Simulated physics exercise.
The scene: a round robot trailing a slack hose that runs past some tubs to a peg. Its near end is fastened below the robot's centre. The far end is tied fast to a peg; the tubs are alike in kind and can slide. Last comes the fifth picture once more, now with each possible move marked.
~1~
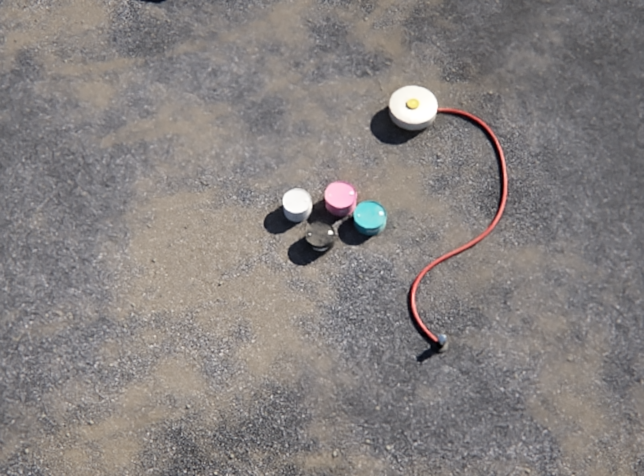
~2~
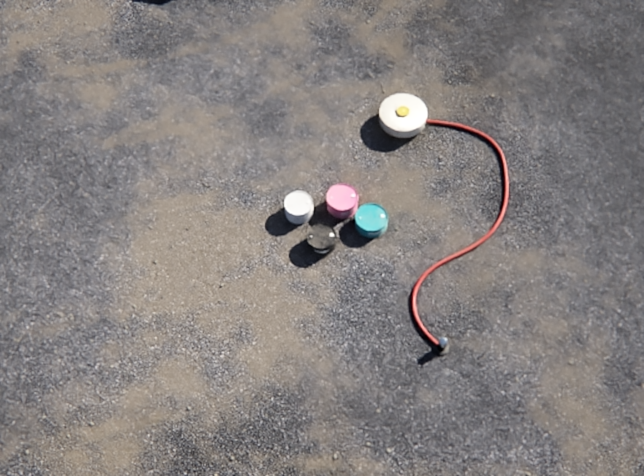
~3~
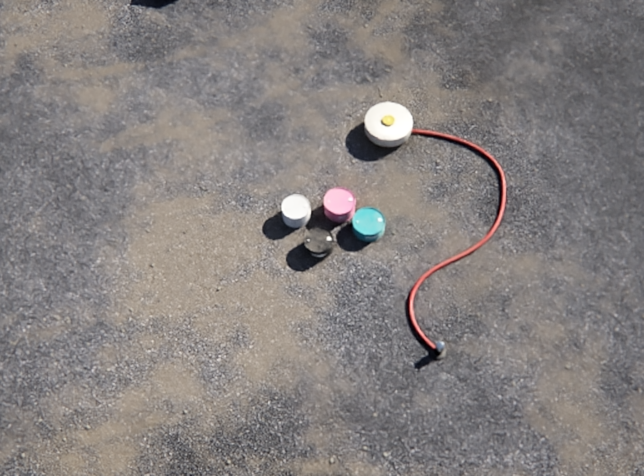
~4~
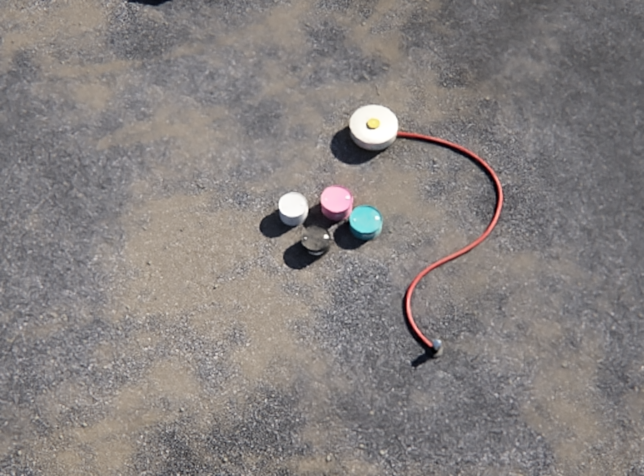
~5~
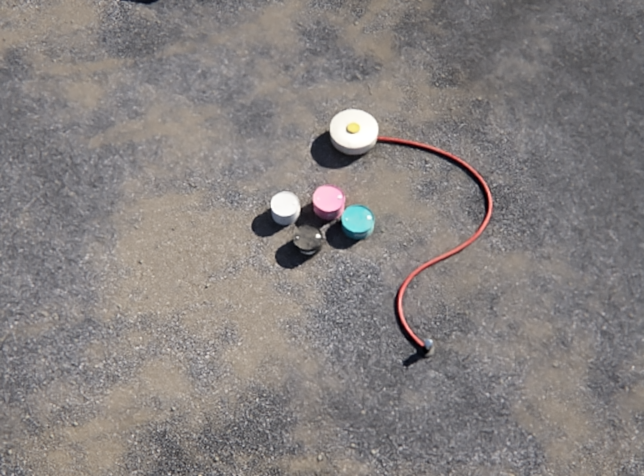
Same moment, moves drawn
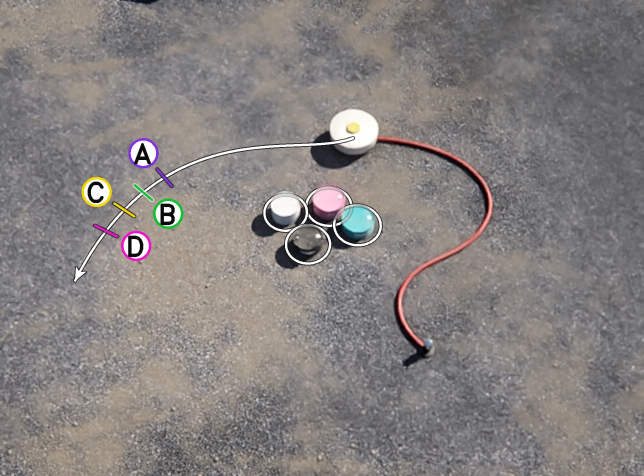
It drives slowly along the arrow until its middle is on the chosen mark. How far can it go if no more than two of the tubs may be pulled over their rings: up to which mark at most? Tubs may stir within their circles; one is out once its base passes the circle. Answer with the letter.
Up to mark C.
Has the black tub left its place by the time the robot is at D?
Yes.
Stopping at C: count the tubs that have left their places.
By then, two.
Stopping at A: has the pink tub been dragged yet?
No.
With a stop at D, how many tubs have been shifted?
Four.
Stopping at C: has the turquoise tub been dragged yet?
Yes.
On the marked copy, A at (164, 178); B at (143, 193); C at (124, 210); D at (106, 231); the route from (353, 138) via (191, 164) to (75, 281).
Taking C. A third of the way, robot (267, 142).
Two thirds of the way, robot (182, 162).
When it is over, robot (123, 205); pink tub (318, 216); turquoise tub (342, 235); two over the rings.
As for the rest, A is within the limit but short; B is within the limit but short; D has four over the rings.
